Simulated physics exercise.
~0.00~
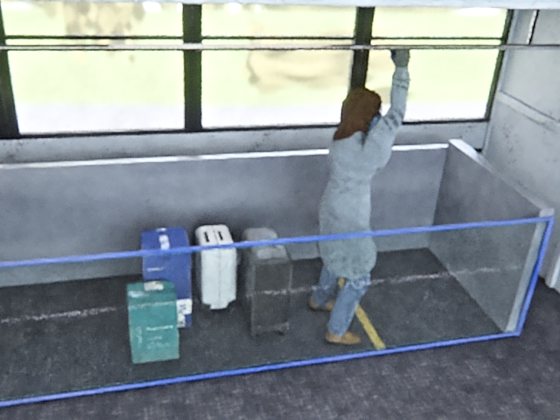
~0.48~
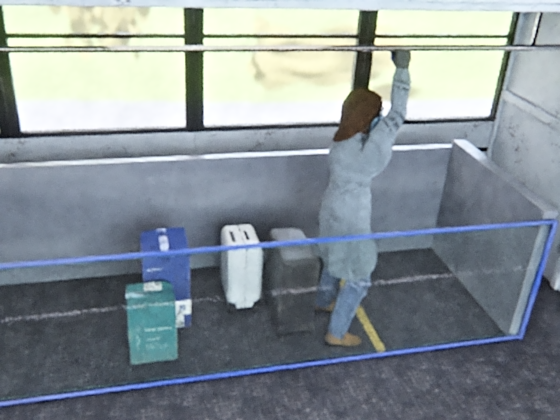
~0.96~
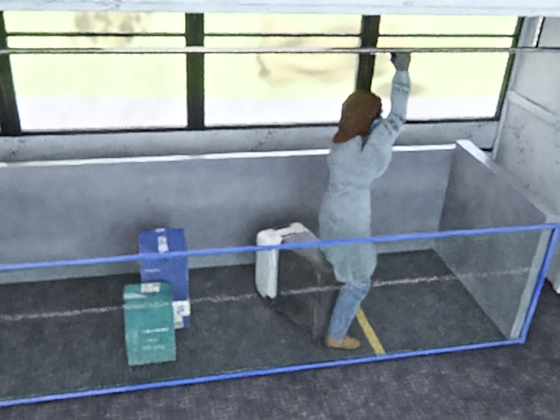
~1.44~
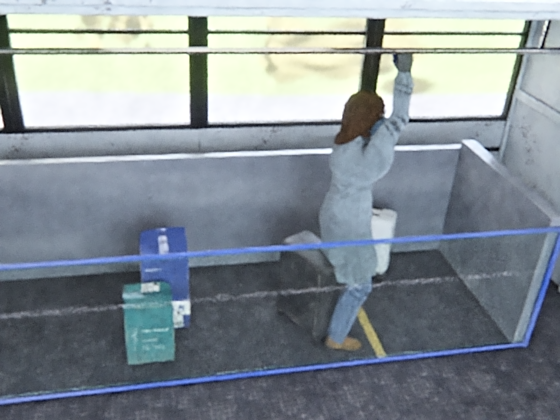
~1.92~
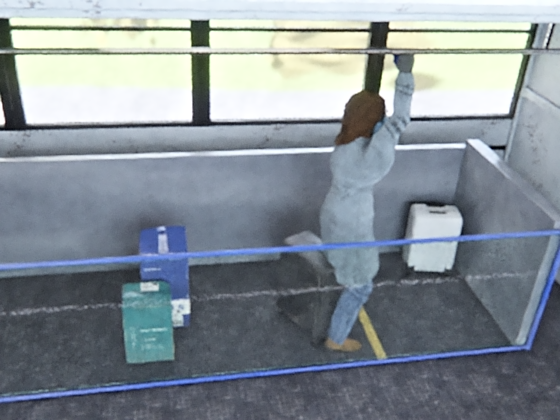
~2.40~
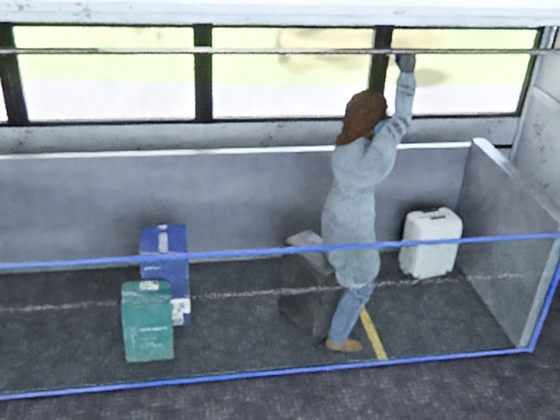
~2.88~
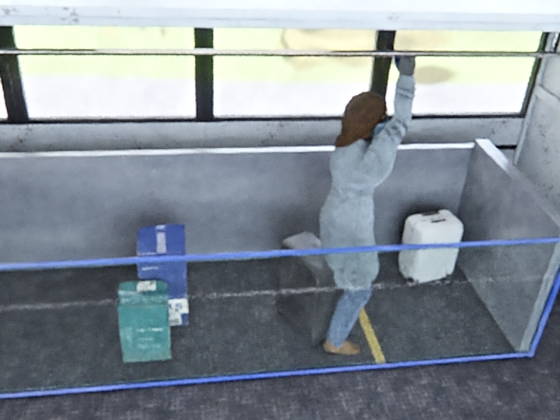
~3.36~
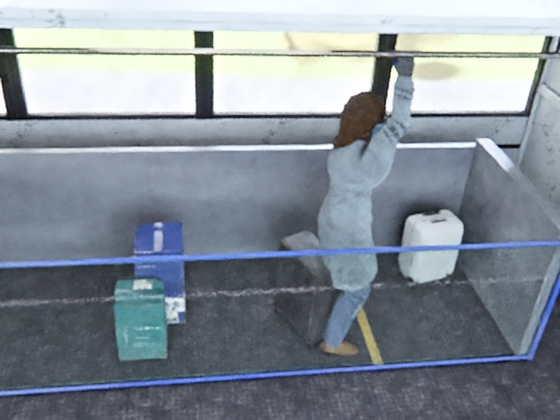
A small white case rolled right, passed behind a person gripping an overhead rail, and crossed the yellow line, stopping near the right wall, while a big black case slid a little right and halted short of it; the blue and teal bags stayed put.
